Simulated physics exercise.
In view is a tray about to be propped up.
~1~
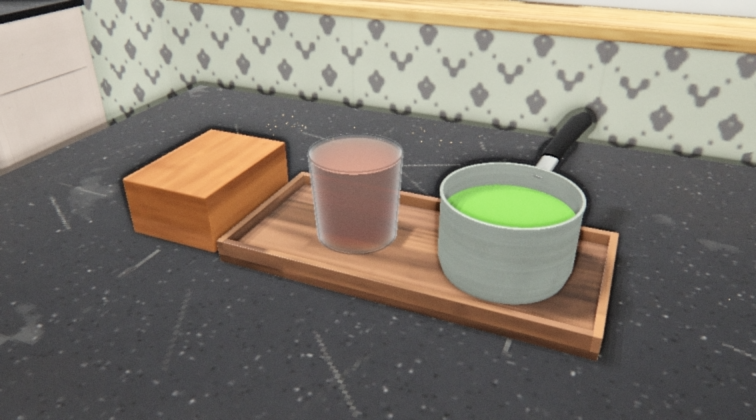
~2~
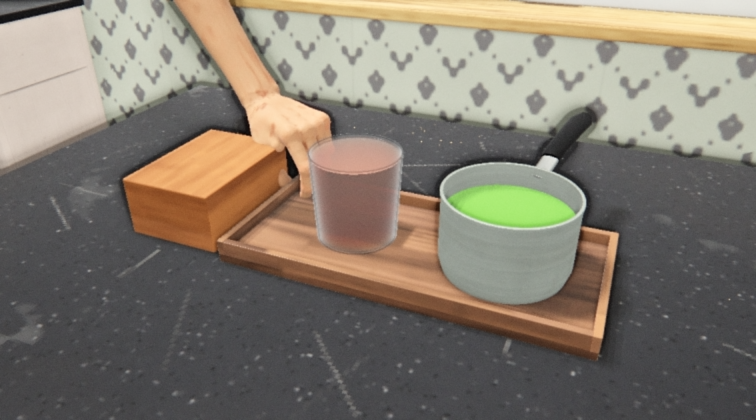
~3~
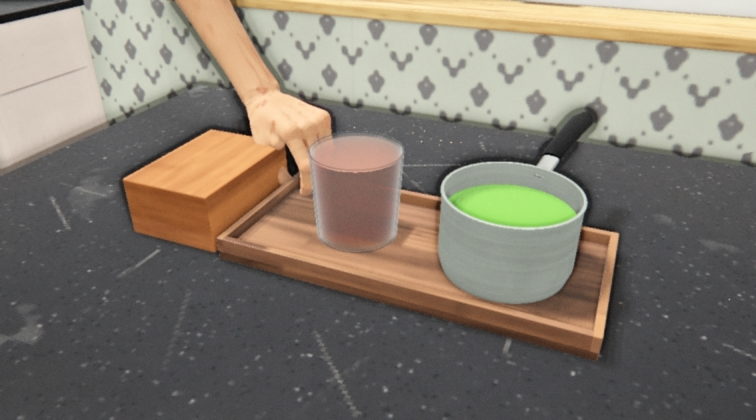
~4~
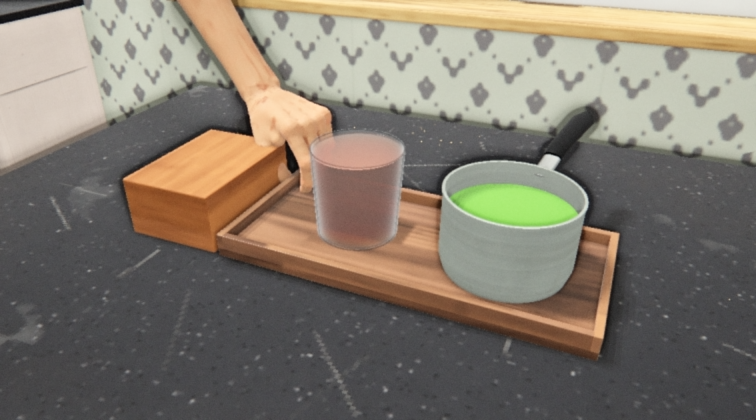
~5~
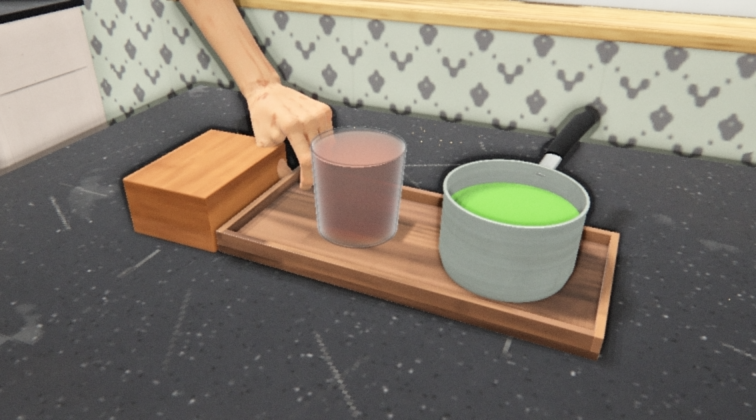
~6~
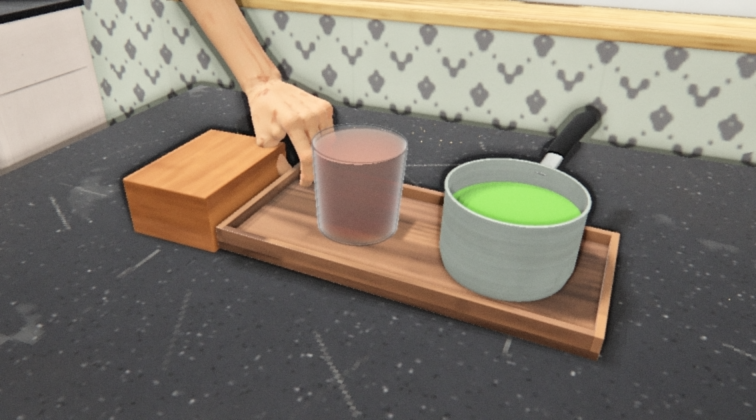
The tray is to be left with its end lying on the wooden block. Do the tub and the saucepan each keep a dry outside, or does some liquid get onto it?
Tub: Gets liquid on it; saucepan: Keeps a dry outside.
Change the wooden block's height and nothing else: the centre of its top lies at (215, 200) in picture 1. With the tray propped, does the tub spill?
It keeps every drop.
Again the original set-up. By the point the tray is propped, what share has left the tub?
Roughly 6 percent of it.
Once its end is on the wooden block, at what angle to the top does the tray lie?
Tilt at rest: Approx. 11 degrees.
Next, the tray slopes by about 7°; tub, its rim is dry; saucepan, its rim is dry.
After that, the tray slopes by about 13°; tub, it has slopped over; saucepan, its rim is dry.
Finally, the tray slopes by about 11°, resting on the wooden block; tub, it has slopped over; saucepan, its rim is dry.
